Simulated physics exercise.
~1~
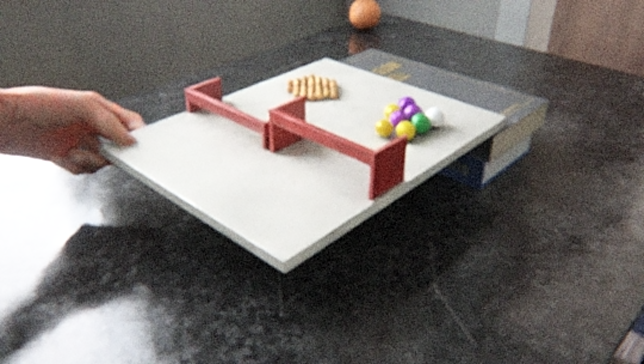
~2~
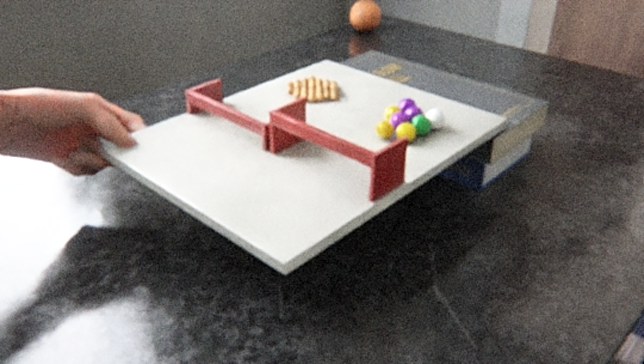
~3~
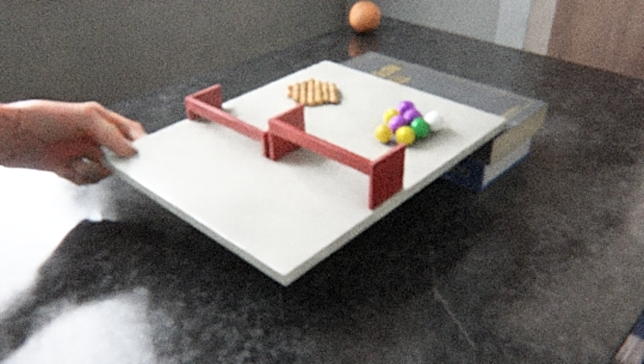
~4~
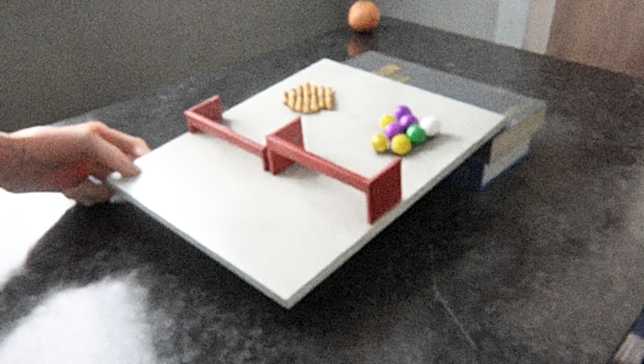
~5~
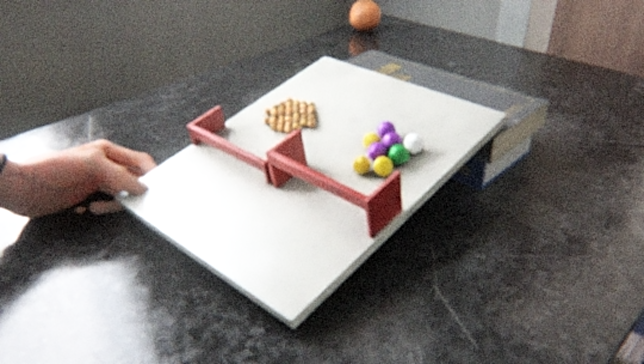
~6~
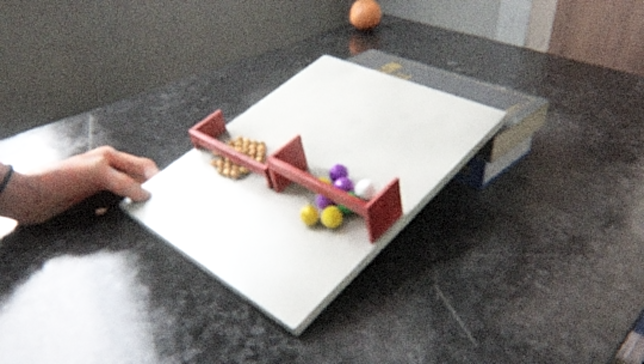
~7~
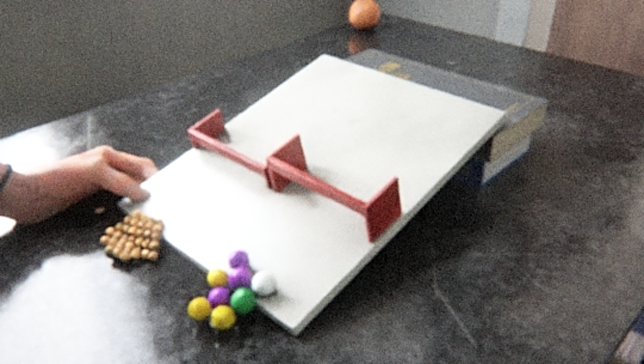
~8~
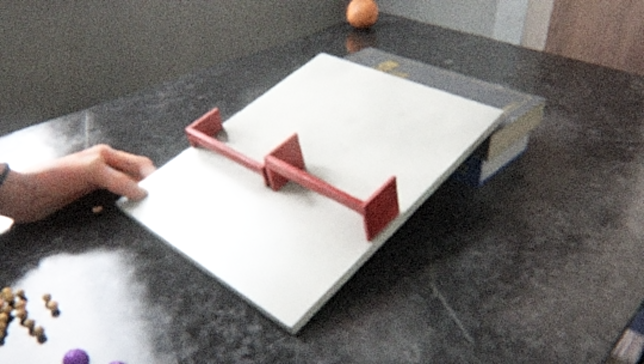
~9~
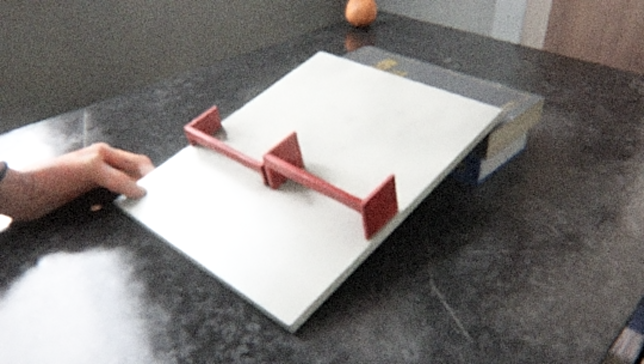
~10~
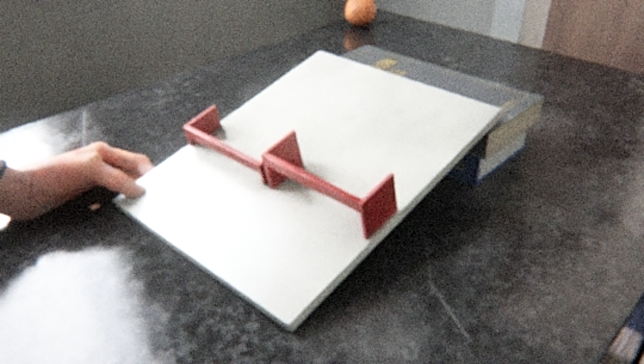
A hand lowered the near end of a white board propped on books, and as it steepened, a cluster of colored balls and a bunch of small tan beads slid under two red bars, ran off onto the dark counter and left view, leaving the tilted board empty.
